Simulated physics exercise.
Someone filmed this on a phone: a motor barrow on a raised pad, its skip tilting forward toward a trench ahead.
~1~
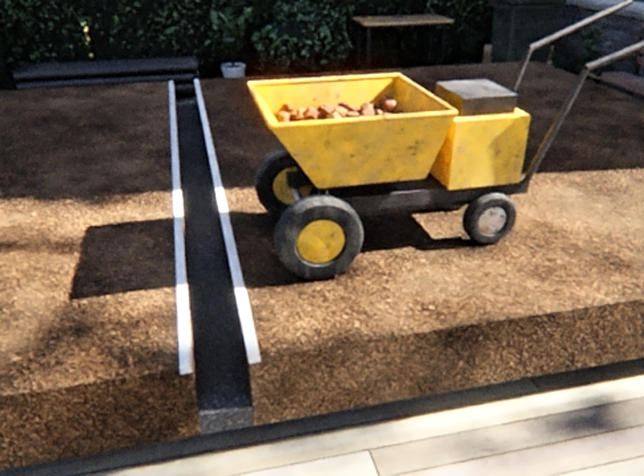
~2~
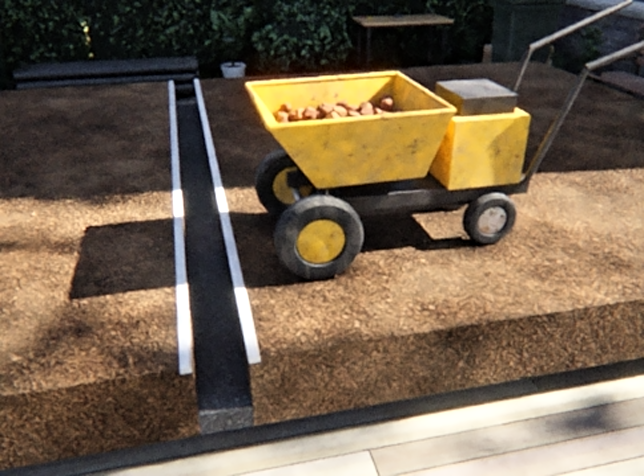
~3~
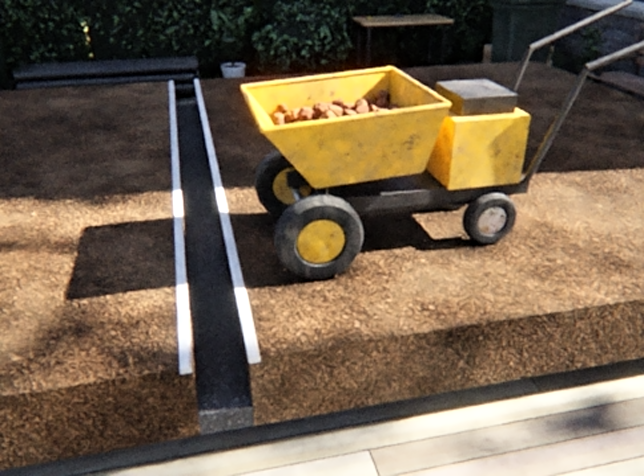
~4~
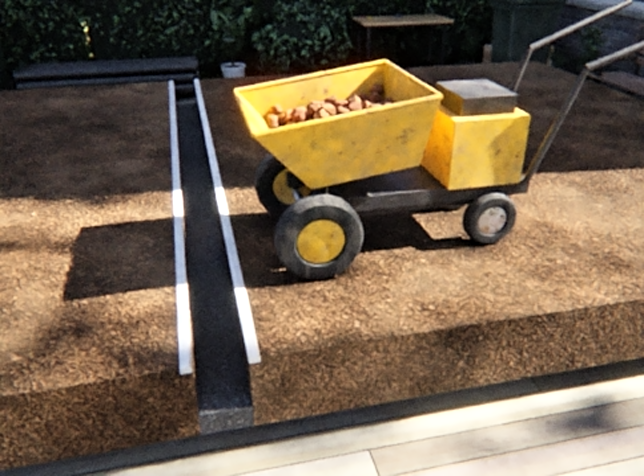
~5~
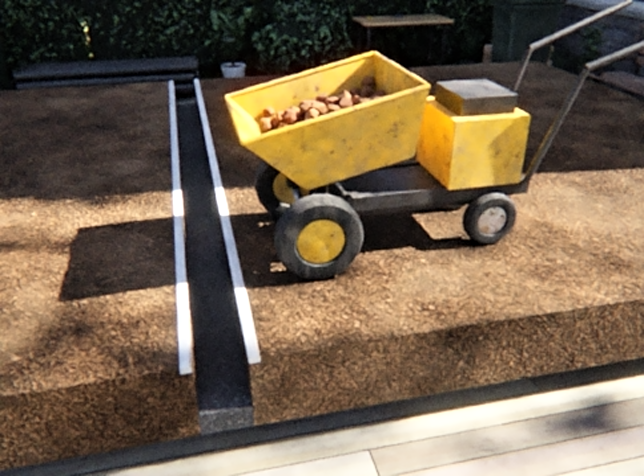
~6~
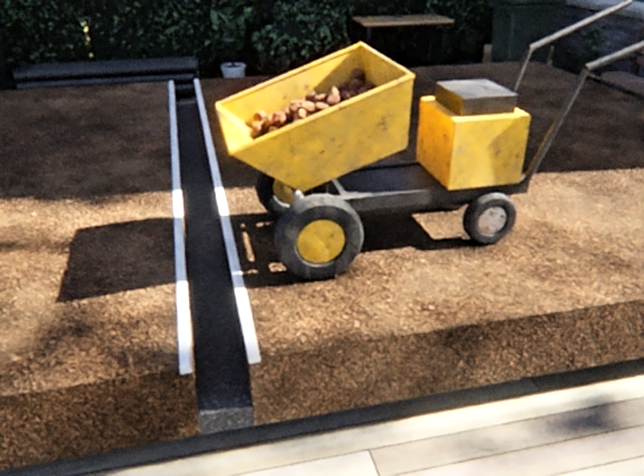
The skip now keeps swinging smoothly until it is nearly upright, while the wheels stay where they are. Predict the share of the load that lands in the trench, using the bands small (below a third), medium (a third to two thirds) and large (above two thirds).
Small.
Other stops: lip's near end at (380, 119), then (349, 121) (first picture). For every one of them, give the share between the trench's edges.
Roughly 40 and 70 percent respectively.
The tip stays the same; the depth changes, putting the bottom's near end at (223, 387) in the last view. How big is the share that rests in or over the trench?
10 %.
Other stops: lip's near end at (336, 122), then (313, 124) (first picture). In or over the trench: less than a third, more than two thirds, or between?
For the first position, more than two thirds; for the second, more than two thirds.
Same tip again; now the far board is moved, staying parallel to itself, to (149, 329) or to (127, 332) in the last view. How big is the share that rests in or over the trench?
Lab note: Case 1 near 70 percent, case 2 near 90 percent.
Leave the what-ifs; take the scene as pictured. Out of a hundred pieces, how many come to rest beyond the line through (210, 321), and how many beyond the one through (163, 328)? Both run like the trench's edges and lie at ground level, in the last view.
Roughly 80 per cent, then roughly 60 per cent.
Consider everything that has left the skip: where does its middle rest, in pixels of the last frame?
It settles centred around (140, 257).
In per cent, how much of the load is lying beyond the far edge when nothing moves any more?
Near 80 %.
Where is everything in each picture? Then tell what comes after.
The first picture shows lip of the skip near (272, 127), level; top of the load near (342, 116), clay clods; first edge of the trench near (246, 316); far edge near (184, 324), the trench under half as wide as the skip, and about as deep as wide.
The second picture shows lip of the skip near (269, 128), level; top of the load near (354, 124).
The third picture shows lip of the skip near (263, 131), tipped barely; top of the load near (358, 116).
The fourth picture shows lip of the skip near (254, 136), tipped a little; top of the load near (355, 110).
The fifth picture shows lip of the skip near (243, 143), tipped a little; top of the load near (358, 102).
The sixth picture shows lip of the skip near (231, 153), tipped clearly; top of the load near (346, 97); first edge of the trench near (246, 316); far edge near (184, 324).
Shortly afterwards, skip tipped steeply; the whole lot in the skip.
Next, skip tipped right over; the bulk in the skip; only a few in or heaped over the trench; a little beyond it; only a few falling.
Some moments later, skip tipped right over; near a quarter in the skip; only a few in or heaped over the trench; the bulk beyond it.
In the end, skip tipped right over; near a quarter in the skip; a little in or heaped over the trench; the bulk beyond it.
